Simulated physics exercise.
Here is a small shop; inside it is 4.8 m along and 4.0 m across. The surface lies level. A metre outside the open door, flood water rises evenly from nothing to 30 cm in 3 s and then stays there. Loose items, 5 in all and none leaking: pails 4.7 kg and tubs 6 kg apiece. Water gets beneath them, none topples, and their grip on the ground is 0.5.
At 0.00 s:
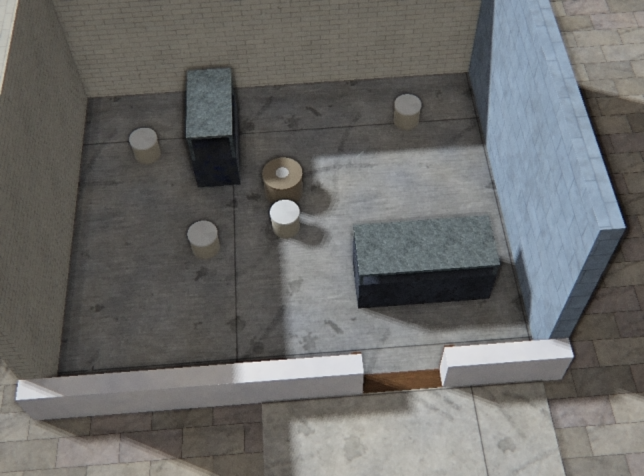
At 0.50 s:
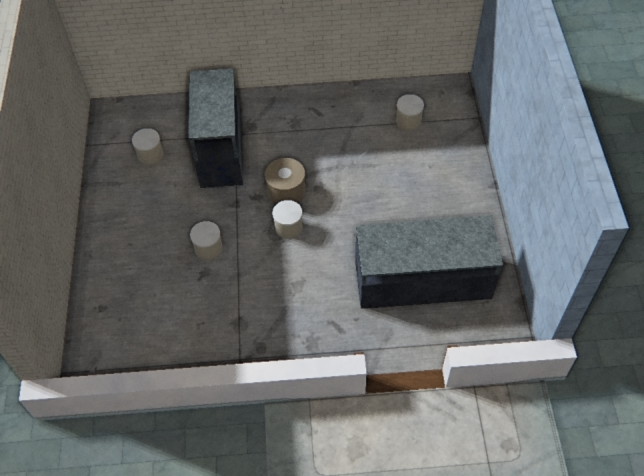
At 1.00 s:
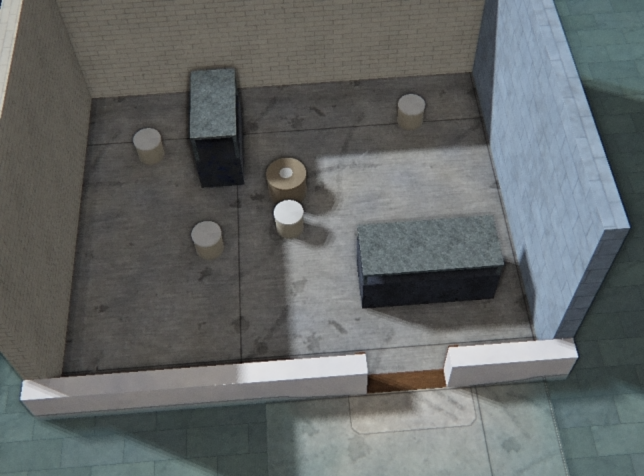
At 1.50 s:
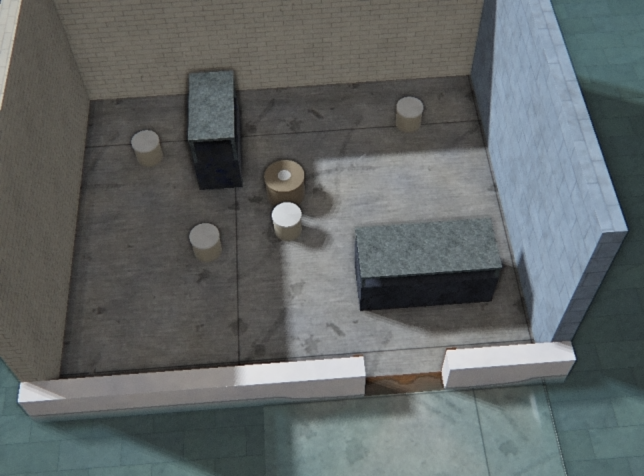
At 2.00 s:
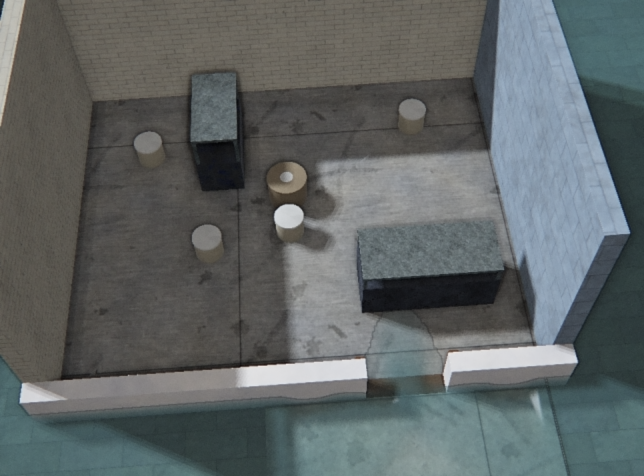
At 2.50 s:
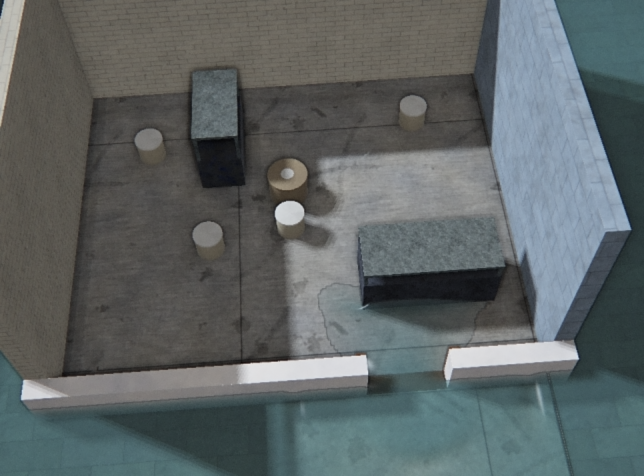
Water spreads over the paving outside, then through the doorway gap onto the shop floor.
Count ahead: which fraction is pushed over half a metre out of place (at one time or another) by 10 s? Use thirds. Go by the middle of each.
Share: Between one and two thirds.
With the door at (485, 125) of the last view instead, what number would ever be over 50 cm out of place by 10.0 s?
In that case 4 of them.
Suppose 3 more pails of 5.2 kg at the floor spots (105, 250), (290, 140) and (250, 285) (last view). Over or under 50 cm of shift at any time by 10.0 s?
In that order: Past it, short of it, past it.
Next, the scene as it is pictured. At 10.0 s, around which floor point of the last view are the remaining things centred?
At about (251, 157).
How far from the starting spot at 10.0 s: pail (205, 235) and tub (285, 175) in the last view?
In turn: 200 cm, 5 cm.
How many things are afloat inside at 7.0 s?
At that moment 1.
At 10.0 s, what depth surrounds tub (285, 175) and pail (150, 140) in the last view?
Roughly 5 and 12 cm.
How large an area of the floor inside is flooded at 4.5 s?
Roughly 9.0 m2.
After 3.5 s 0 of 5 are over 50 cm from their spots; 0 afloat.
After 4.5 s 0 of 5 are over 50 cm from their spots; 0 afloat.
After 7.0 s 1 of 5 are over 50 cm from their spots; 1 afloat.
After 10.0 s 2 of 5 are over 50 cm from their spots, and 2 have been at some point; 3 afloat.
